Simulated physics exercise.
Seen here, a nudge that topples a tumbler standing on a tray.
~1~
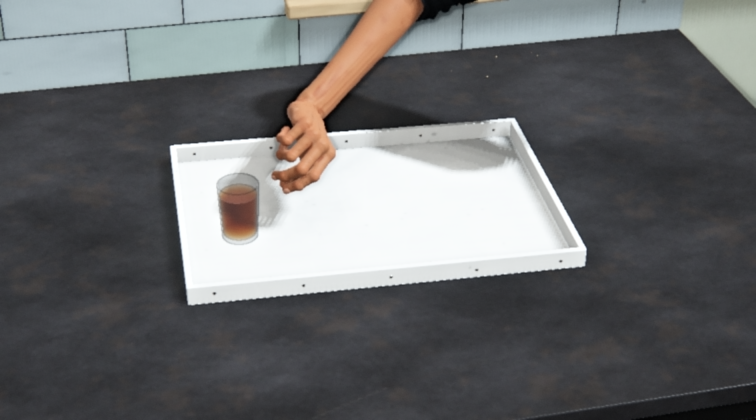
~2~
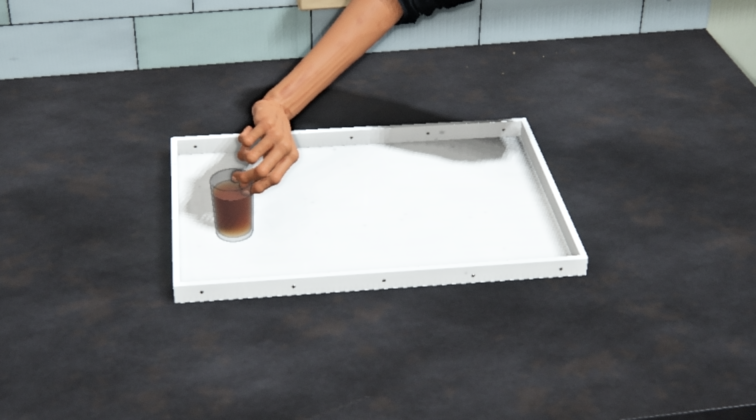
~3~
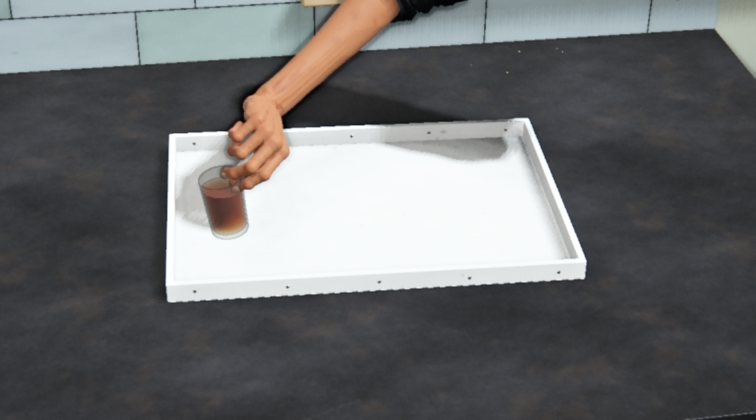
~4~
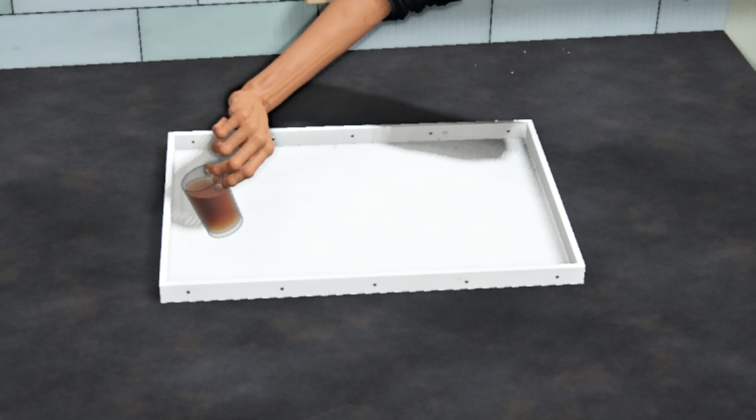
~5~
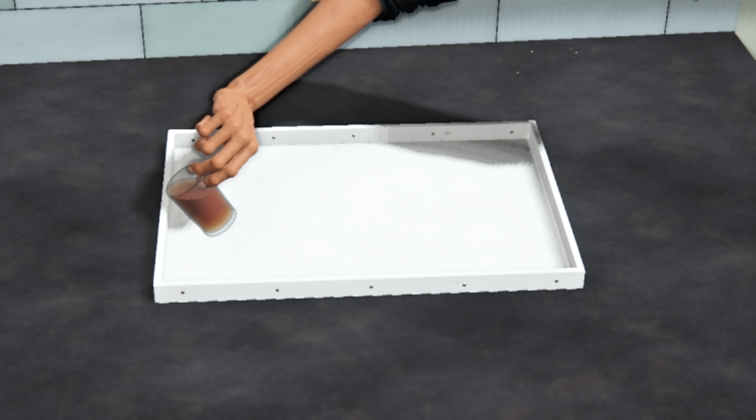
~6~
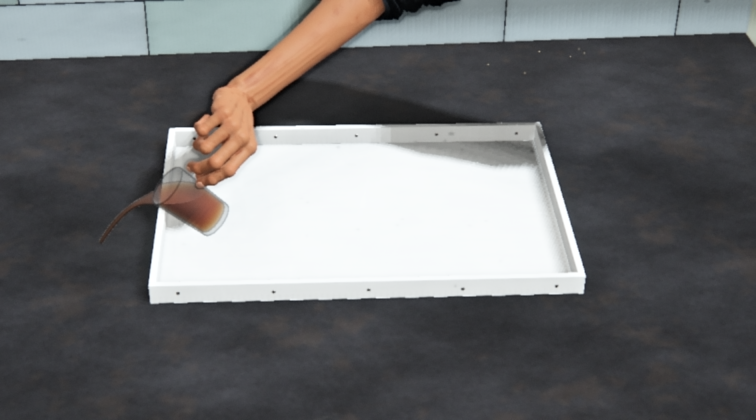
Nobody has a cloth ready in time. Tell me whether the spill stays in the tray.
It does not stay in the tray.
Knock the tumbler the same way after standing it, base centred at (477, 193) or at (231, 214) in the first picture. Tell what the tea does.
In the first try it stays in the tray; in the second it gets out on to the top.
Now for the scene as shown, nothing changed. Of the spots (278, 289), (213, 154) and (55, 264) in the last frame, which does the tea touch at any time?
First one left alone; second one left alone; third one got to.
Soon after, the tumbler lies across the rim; the puddle covers about as much as a plate; it is on the top, beyond the rim.
Later, the puddle covers about as much as a tray; it is on the top, beyond the rim.
In the end, the puddle covers about as much as a tray; it is on the top, beyond the rim.
